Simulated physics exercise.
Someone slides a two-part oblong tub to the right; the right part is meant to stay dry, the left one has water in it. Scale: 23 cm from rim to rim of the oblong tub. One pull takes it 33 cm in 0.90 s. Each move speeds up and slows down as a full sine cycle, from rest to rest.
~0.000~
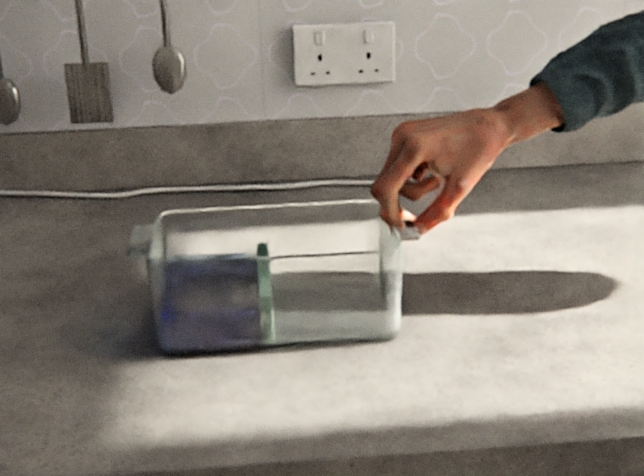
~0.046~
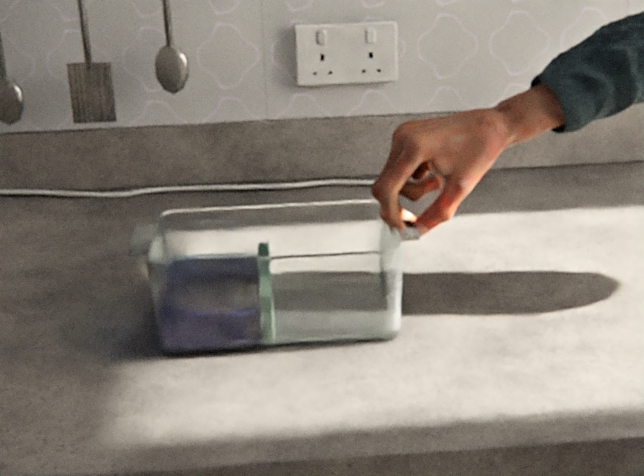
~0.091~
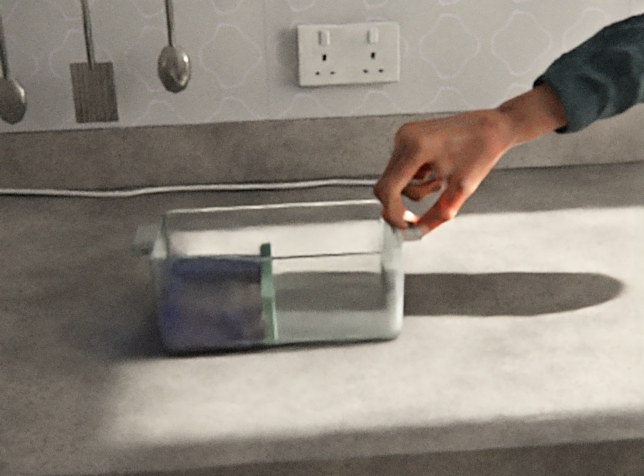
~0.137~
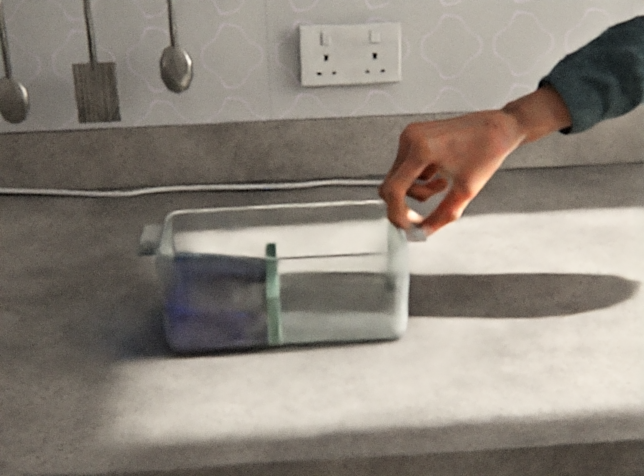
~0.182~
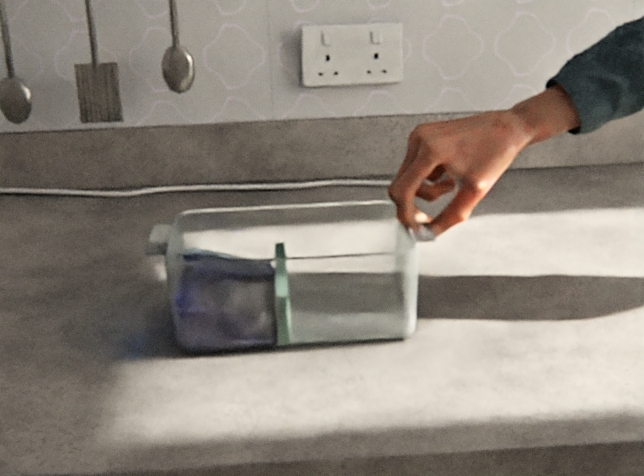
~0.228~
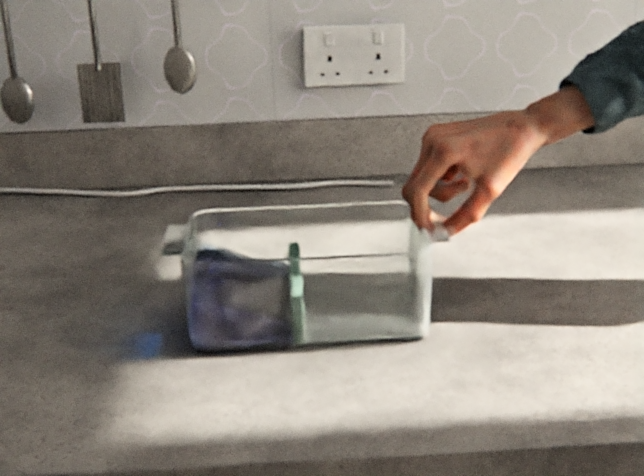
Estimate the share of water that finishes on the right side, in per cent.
About 1 per cent.
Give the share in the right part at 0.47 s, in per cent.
Near 0 in a hundred.
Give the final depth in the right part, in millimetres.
About 0 mm.
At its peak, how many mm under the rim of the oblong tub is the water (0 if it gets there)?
Some 35 mm.
Then, 0.47 s in, it has gone 18 cm; 0 per cent is on the right side and 0 is out of the oblong tub.
Then, 0.71 s in, it has gone 31 cm; 0 per cent is on the right side and 0 is out of the oblong tub.
Then, 0.95 s in, it has gone 33 cm; 1 per cent is on the right side and 0 is out of the oblong tub.
Then, 1.19 s in, it has gone 33 cm; 1 per cent is on the right side and 0 is out of the oblong tub.
Finally, 1 per cent is on the right side and 0 is out of the oblong tub.
